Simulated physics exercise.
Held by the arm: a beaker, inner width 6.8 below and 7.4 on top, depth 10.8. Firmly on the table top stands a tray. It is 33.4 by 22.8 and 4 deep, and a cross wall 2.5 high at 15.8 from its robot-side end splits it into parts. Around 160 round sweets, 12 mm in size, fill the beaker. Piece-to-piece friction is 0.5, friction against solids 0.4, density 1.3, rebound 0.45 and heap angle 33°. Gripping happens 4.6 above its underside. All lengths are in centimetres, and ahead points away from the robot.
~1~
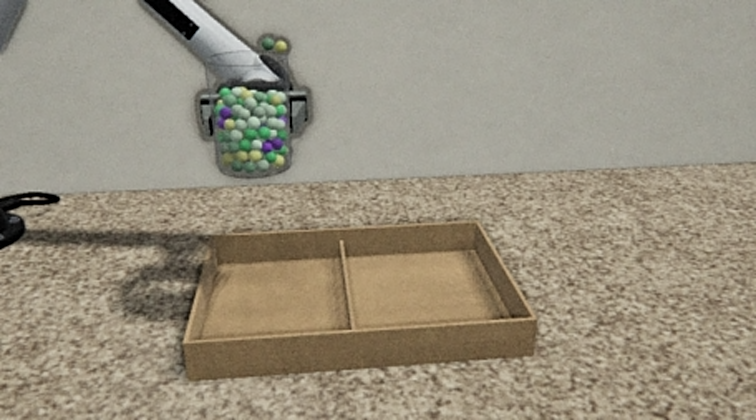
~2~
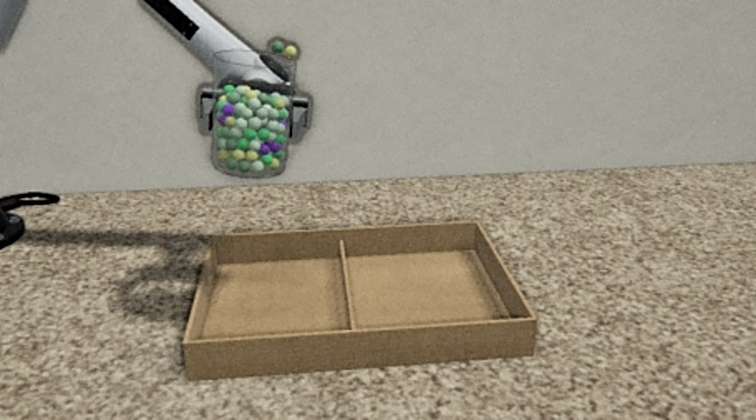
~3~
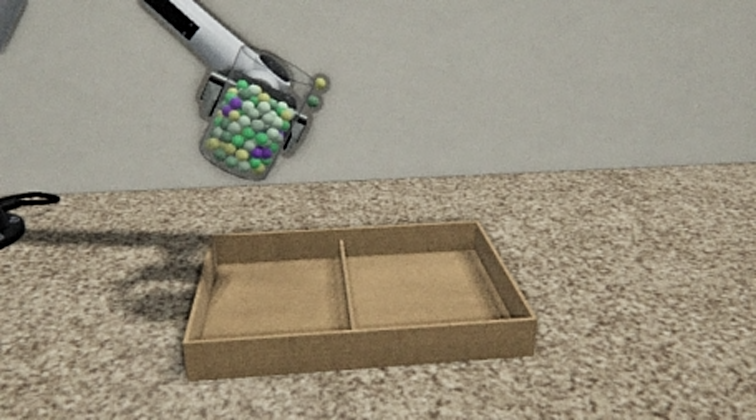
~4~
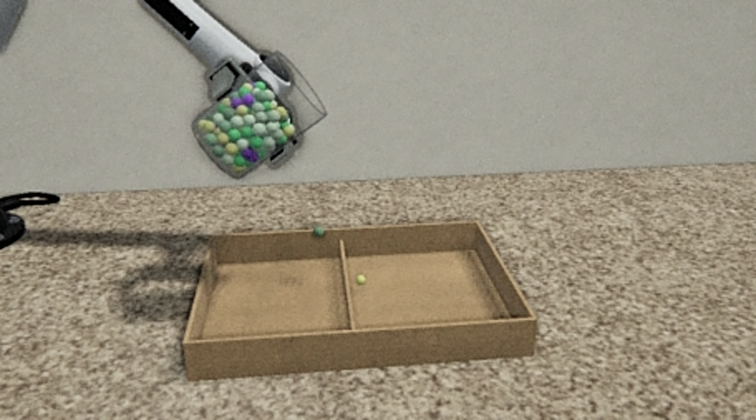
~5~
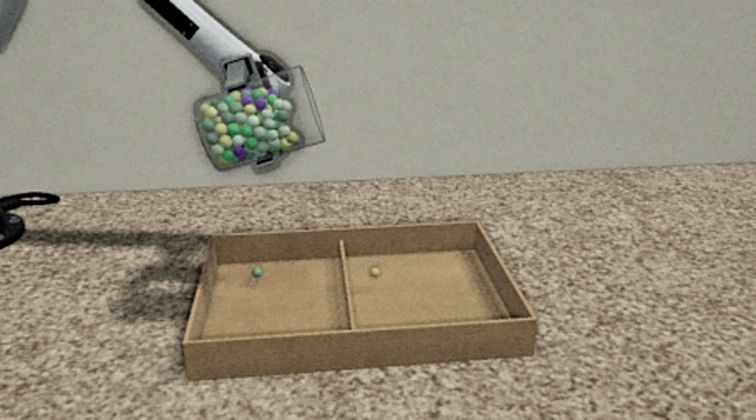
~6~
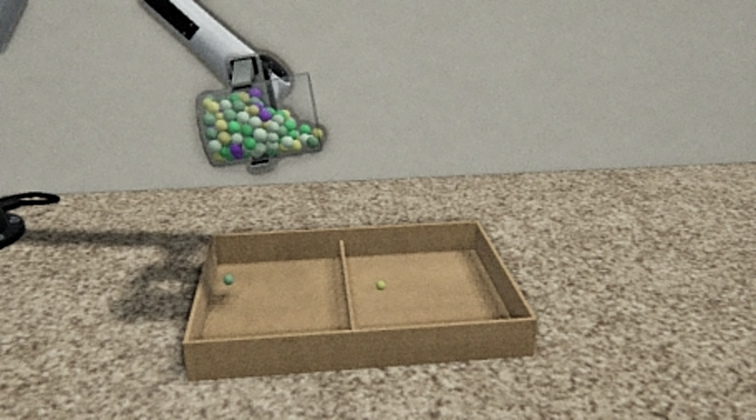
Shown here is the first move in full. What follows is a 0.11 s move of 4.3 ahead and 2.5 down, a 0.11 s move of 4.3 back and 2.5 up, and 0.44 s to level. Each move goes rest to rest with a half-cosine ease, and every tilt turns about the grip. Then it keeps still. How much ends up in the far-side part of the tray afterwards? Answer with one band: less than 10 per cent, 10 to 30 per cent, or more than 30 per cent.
10 to 30 per cent.
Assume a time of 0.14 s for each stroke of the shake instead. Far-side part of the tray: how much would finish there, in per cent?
Then about 15 per cent.
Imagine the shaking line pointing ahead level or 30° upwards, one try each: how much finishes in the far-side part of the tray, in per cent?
About 45 and 75 per cent.
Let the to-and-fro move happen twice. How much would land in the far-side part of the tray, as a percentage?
That would give close to 40 percent.
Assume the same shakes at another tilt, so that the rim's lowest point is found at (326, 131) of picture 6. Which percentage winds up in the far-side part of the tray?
Roughly 5 per cent.
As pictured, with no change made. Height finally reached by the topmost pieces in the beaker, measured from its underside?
7.5 cm.
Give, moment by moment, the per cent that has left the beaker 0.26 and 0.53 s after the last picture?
Roughly 20, then 25.
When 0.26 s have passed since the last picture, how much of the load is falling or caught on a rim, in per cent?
Reading at that time: Some 19 per cent.
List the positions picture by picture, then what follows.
The beaker middle at (251, 115), level; upper third of the load around (251, 105), from x 220 to 280, top at y 45; 158 in the beaker, in the first frame.
The beaker middle at (252, 115), tilted 8° forward; upper third of the load around (252, 105), from x 220 to 290, top at y 50, in the second frame.
The beaker middle at (255, 116), tilted 28° forward; upper third of the load around (252, 106), from x 210 to 320, top at y 85; 156 in the beaker, 2 in flight or on a rim, in the third frame.
The beaker middle at (258, 118), tilted 54° forward; upper third of the load around (251, 108), from x 205 to 360, top at y 90; 156 in the beaker, 1 in the robot-side part, 1 in the far-side part, in the fourth frame.
The beaker middle at (259, 121), tilted 74° forward; upper third of the load around (249, 108), from x 205 to 375, top at y 95; 156 in the beaker, 1 in the robot-side part, 1 in the far-side part, in the fifth frame.
The beaker middle at (260, 122), tilted 82° forward; upper third of the load around (237, 112), from x 210 to 380, top at y 95; 156 in the beaker, 1 in the robot-side part, 1 in the far-side part, in the sixth frame.
Then, 0.26 s on, tilted 80° forward, highest piece 23 above the table; 125 in the beaker, 2 in the far-side part, 1 in the robot-side part, 30 in flight or on a rim.
Then, 0.53 s on, tilted 17° forward, highest piece 27 above the table; 118 in the beaker, 32 in the far-side part, 6 in the robot-side part, 2 in flight or on a rim.
Then, 0.86 s on, level, highest piece 25 above the table; 118 in the beaker, 34 in the far-side part, 6 in the robot-side part.
Then, 1.91 s on, level, highest piece 25 above the table; 118 in the beaker, 34 in the far-side part, 6 in the robot-side part.
In the end, 118 in the beaker, 34 in the far-side part, 6 in the robot-side part. That is 22 % in the far-side part of the tray.
